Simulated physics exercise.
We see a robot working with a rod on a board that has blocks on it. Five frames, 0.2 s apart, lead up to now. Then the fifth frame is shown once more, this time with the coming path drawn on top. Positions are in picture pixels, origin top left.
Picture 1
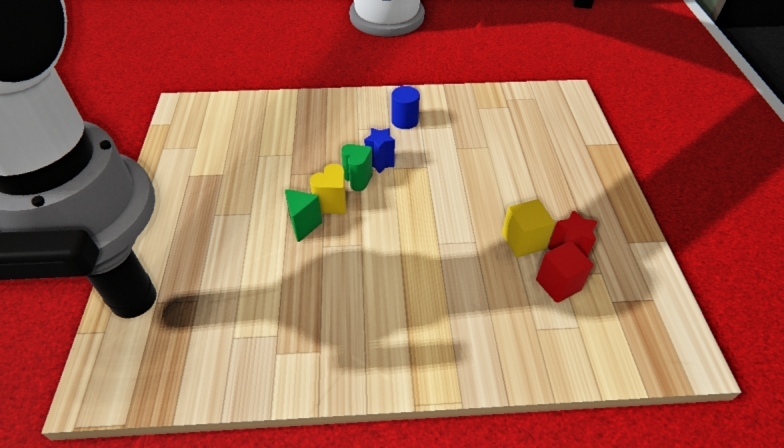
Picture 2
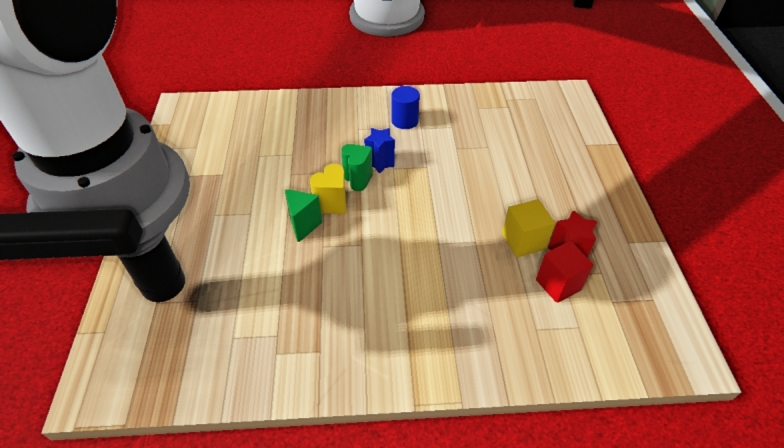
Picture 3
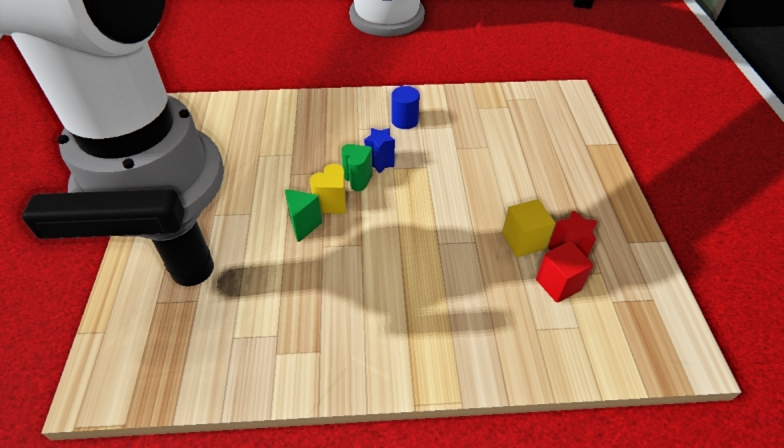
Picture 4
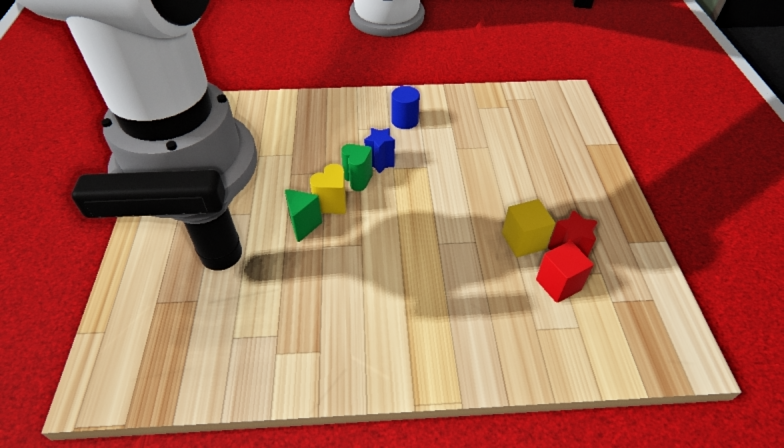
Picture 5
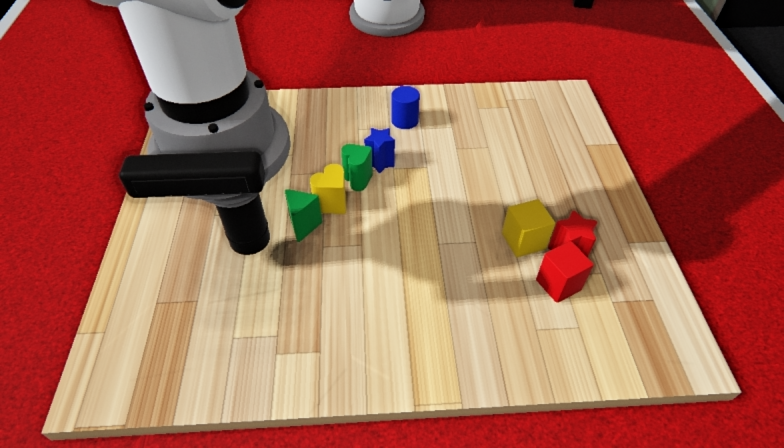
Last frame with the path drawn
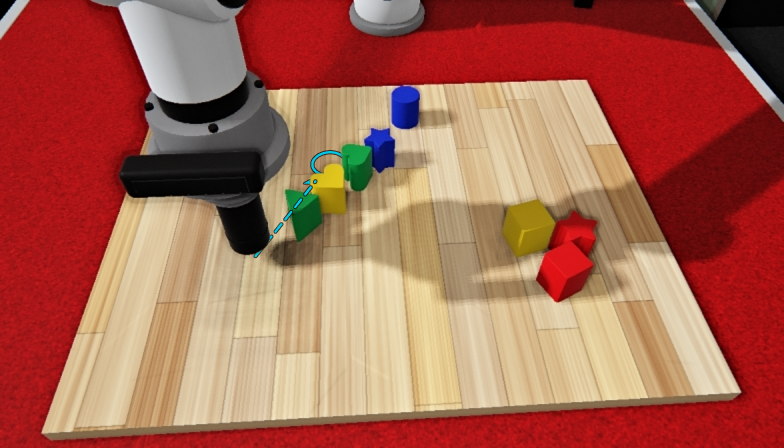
A robot arm with a dark rod slid steadily right and slightly away across the wooden board, ending just left of the green triangle, while all the colourful blocks stayed still.
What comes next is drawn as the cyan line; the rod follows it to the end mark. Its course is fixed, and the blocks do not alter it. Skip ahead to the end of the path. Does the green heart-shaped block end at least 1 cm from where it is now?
No, I don't think so.
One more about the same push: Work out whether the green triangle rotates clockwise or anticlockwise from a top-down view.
Looking from above, the answer is clockwise.
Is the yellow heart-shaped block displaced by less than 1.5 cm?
Yes
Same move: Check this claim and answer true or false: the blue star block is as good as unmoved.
The statement is correct.
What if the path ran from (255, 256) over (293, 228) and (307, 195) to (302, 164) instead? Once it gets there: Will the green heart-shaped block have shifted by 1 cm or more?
The answer is yes.
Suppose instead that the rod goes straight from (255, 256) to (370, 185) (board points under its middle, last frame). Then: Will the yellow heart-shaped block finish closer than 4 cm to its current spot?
Going by the path, no.
The line goes from (255, 256) to (329, 164).
The first path, step by step. One third of the way, rod (280, 206); green triangle (309, 193), turned 25° clockwise.
Two thirds of the way, rod (305, 175); green triangle (316, 191), turned 40° clockwise; yellow heart-shaped block (339, 174).
At the end, rod (327, 147); green triangle (316, 191), turned 40° clockwise; yellow heart-shaped block (339, 174); green heart-shaped block unmoved; blue star block unmoved.
